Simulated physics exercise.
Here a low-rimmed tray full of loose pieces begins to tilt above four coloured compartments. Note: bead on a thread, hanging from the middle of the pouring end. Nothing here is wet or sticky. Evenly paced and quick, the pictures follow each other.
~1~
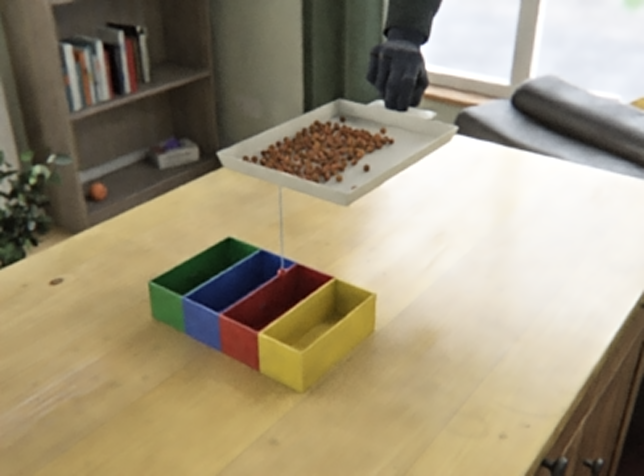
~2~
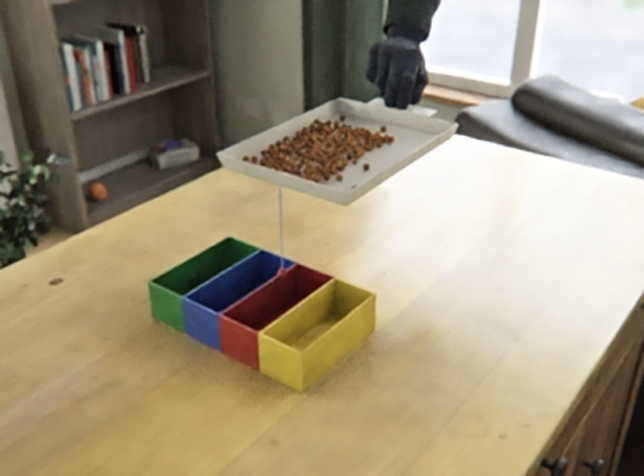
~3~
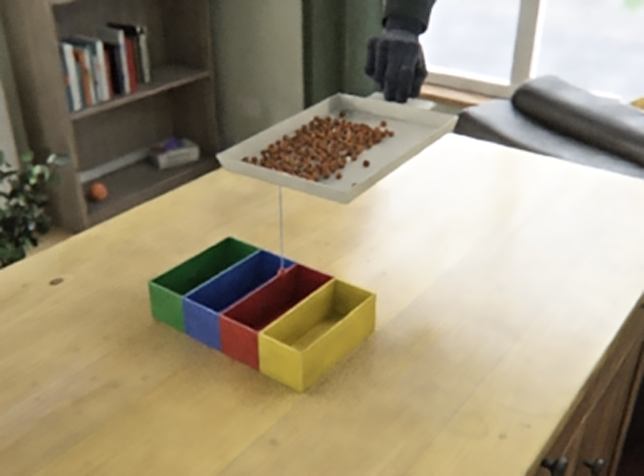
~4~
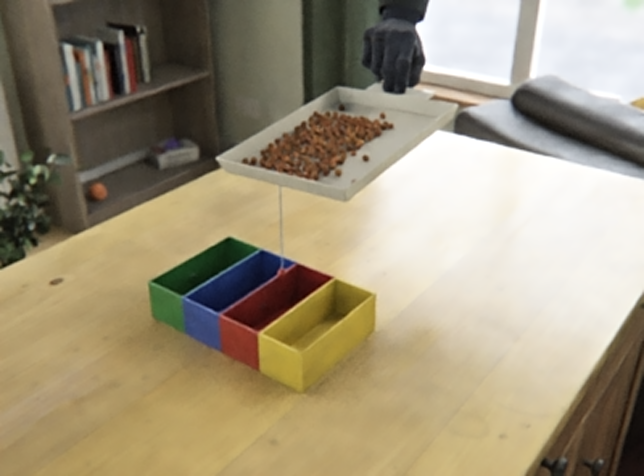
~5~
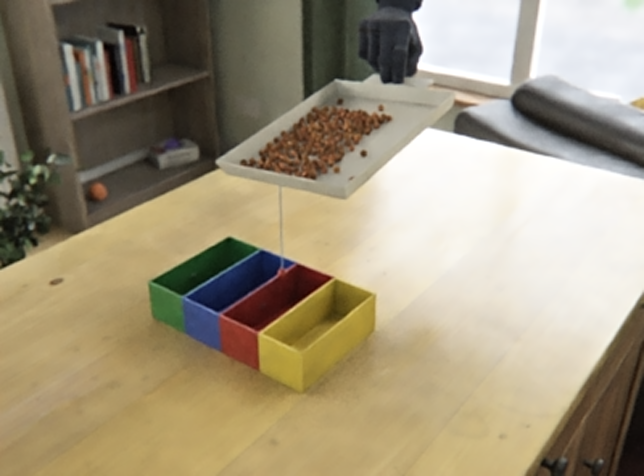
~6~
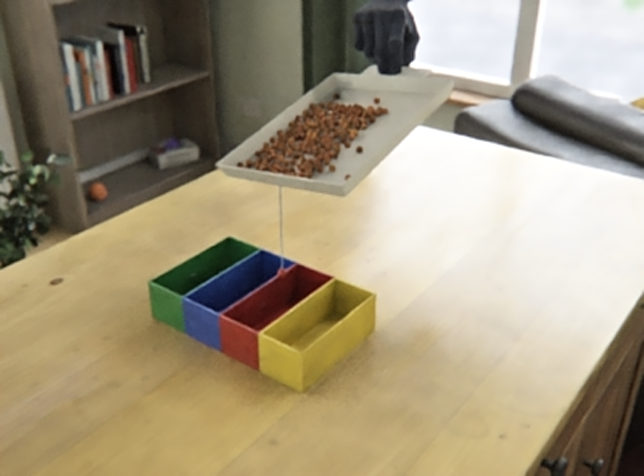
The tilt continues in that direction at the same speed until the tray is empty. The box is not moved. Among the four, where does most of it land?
Mostly in the green cell.
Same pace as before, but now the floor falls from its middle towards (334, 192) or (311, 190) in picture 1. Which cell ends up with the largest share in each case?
The first time it's the yellow one, the second time it's the yellow one.
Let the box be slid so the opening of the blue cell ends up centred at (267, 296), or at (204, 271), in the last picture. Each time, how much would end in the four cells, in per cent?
You'd see around 50 per cent and then around 100 per cent.
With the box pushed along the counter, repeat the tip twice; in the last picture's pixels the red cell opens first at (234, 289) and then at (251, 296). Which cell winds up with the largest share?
Try 1 - that blue cell; try 2 - the cell in blue.
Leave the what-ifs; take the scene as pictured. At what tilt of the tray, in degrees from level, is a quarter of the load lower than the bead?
80° or so.
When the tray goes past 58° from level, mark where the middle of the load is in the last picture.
I'd put it at about (258, 155).
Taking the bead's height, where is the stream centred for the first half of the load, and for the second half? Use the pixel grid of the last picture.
Near (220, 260) and later near (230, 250).
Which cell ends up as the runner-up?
Second place belongs to the blue one.
Just after the last frame, tray tipped steeply; almost all on the tray; just a few falling or outside the box.
A moment on, tray tipped right over; about a tenth on the tray; roughly two thirds in the green cell; roughly a quarter in the blue cell; about a tenth falling or outside the box.
Further on, tray tipped past a quarter turn; the larger part in the green cell; roughly a quarter in the blue cell; just a few in the red cell; just a few falling or outside the box.
When it is over, tray tipped past a quarter turn; the larger part in the green cell; roughly a quarter in the blue cell; just a few in the red cell; not one in the yellow cell; just a few outside the box.
